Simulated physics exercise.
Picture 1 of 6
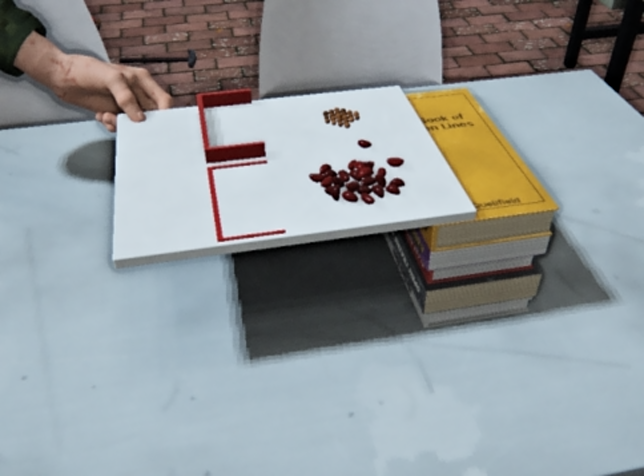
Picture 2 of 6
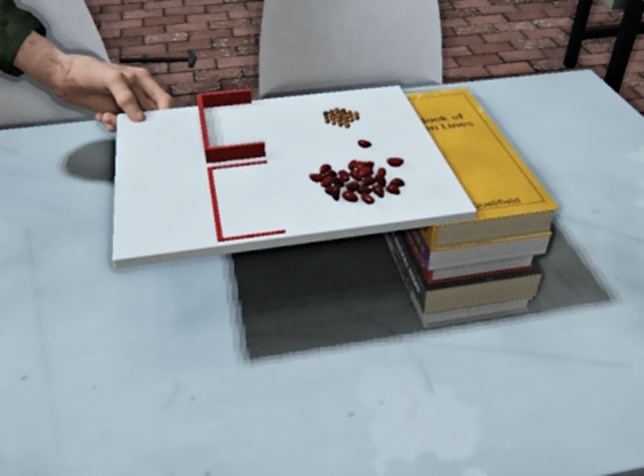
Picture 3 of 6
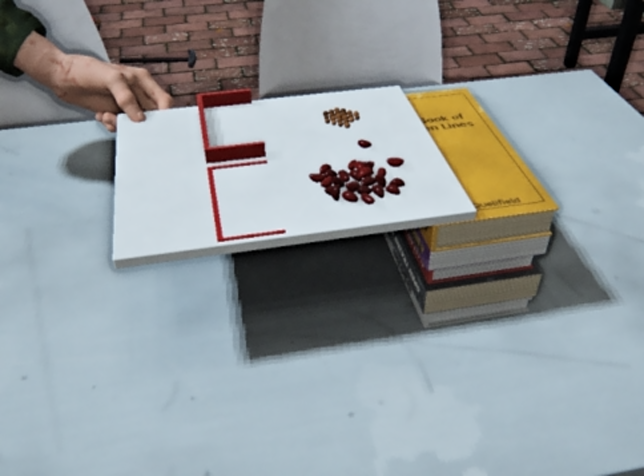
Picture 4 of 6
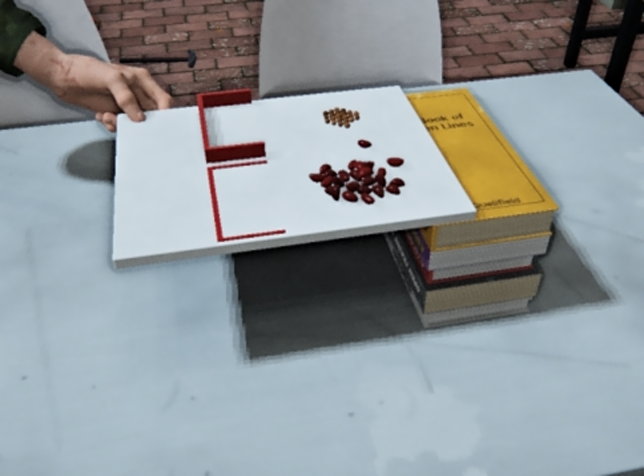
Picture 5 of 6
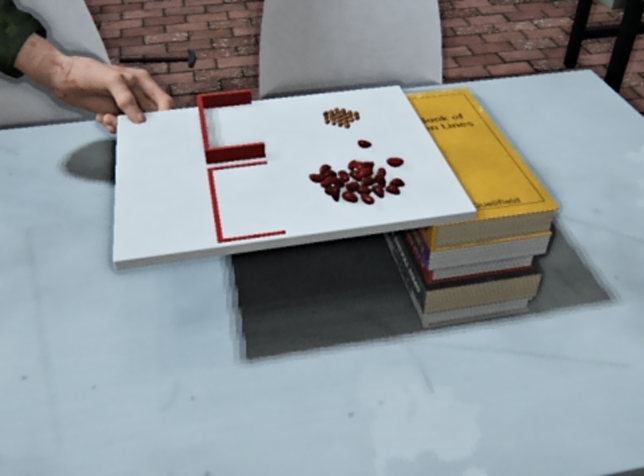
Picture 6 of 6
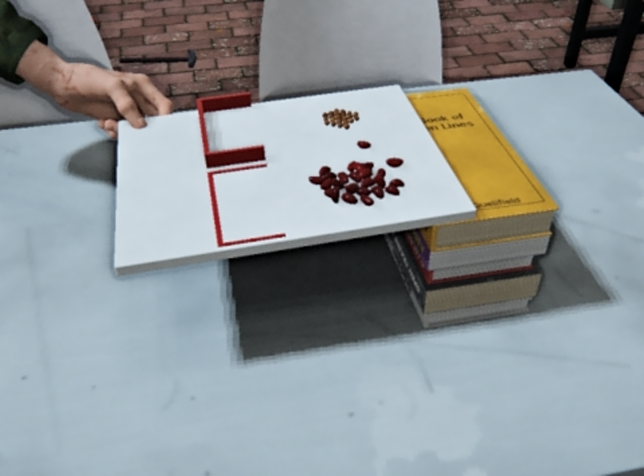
At first, a hand at the left holds a white board level, its other end resting on a stack of books, with red beans and a smaller cluster of tan pieces lying opposite two red barriers. The hand then lowers its end very slightly, while both piles stay still on the board.
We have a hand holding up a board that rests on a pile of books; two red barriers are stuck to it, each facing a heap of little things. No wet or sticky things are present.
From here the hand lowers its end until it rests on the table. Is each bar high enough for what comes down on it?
At the end, I think the nearer handful will pass beyond its barrier, I think the farther handful will be restrained by its barrier.
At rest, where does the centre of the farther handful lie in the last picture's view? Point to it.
The centre settles at about (234, 198).
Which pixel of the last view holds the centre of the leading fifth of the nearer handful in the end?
Centre of the leading fifth at rest: Around (27, 249).
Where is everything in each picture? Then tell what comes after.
The first frame shows held end of the board at (125, 256), level; book pile at (451, 160), nearly half as high as the board is long; nearer handful at (368, 182), some kidney beans; farther handful at (339, 117), a few cereal balls; nearer bar at (215, 202), much lower than a piece; farther bar at (204, 127), taller than the pieces.
The second frame shows held end of the board at (125, 256), level; farther handful at (339, 117).
The third frame shows held end of the board at (125, 256), level; nearer handful at (368, 182).
The fourth frame shows held end of the board at (125, 256), level; farther handful at (339, 117).
The fifth frame shows held end of the board at (126, 257), level; nearer handful at (368, 182).
The sixth frame shows held end of the board at (127, 263), down by 2°; book pile at (451, 160); nearer handful at (367, 183), not moving; farther handful at (338, 118), not moving; nearer bar at (215, 207); farther bar at (204, 132).
Then, 0.44 s after the last picture, board sloping at 9°; nearer handful where it was; farther handful where it was.
Then, 1.01 s after the last picture, board sloping at 19°; nearer handful on its way down; farther handful has reached its bar.
Then, 1.61 s after the last picture, board sloping at 29°; nearer handful most past its bar; farther handful has reached its bar.
At rest, board resting at 29°; nearer handful all past its bar; farther handful gathered behind its bar.
